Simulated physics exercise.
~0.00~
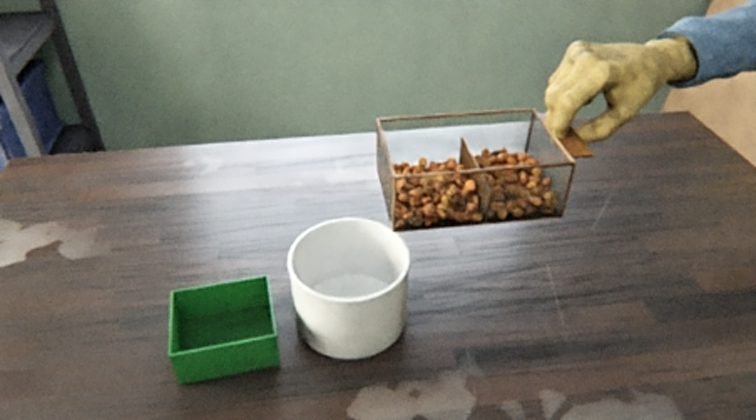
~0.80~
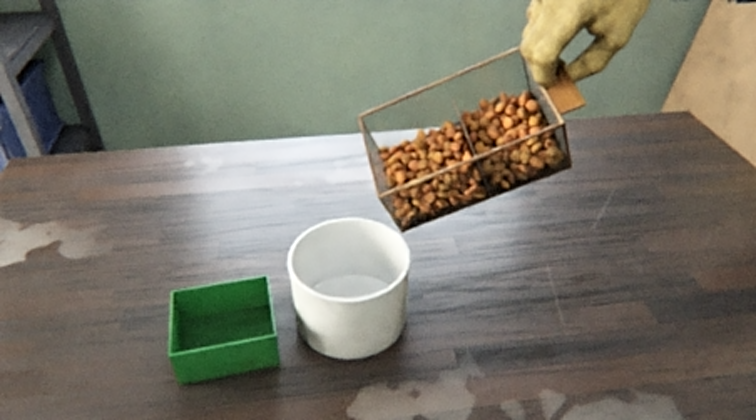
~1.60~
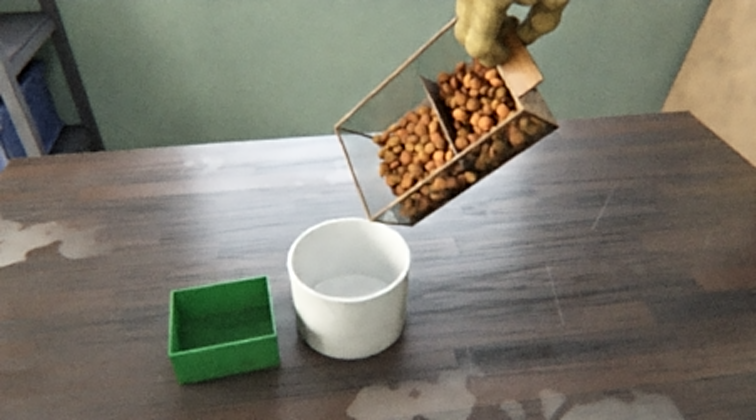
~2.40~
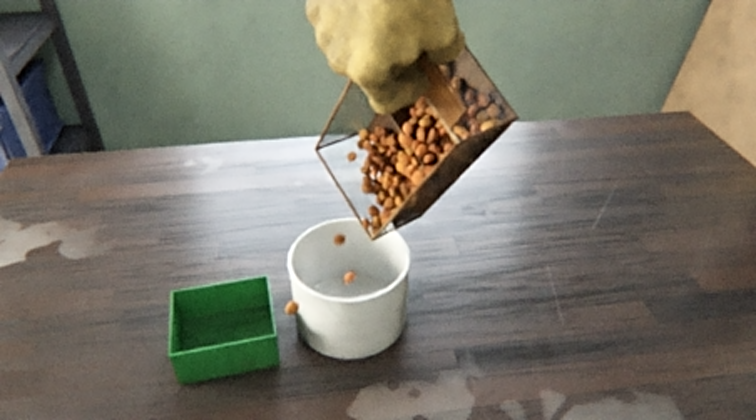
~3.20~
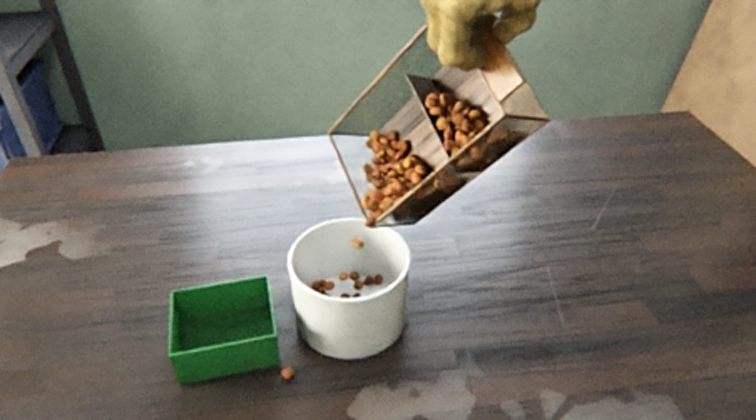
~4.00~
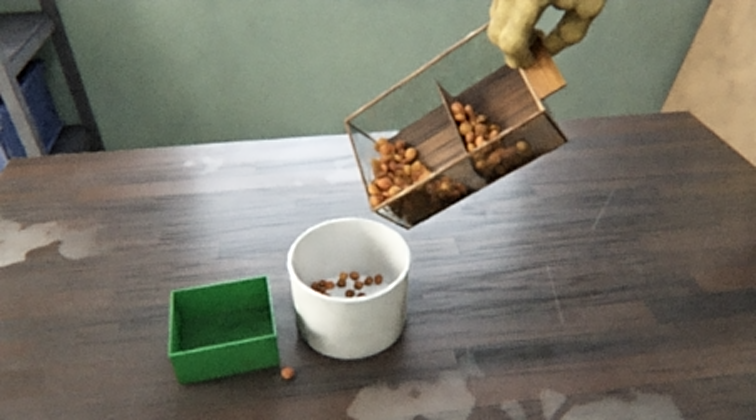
A gloved hand tips a divided clear box, spilling some kibble into a white pot, then partly levels it.
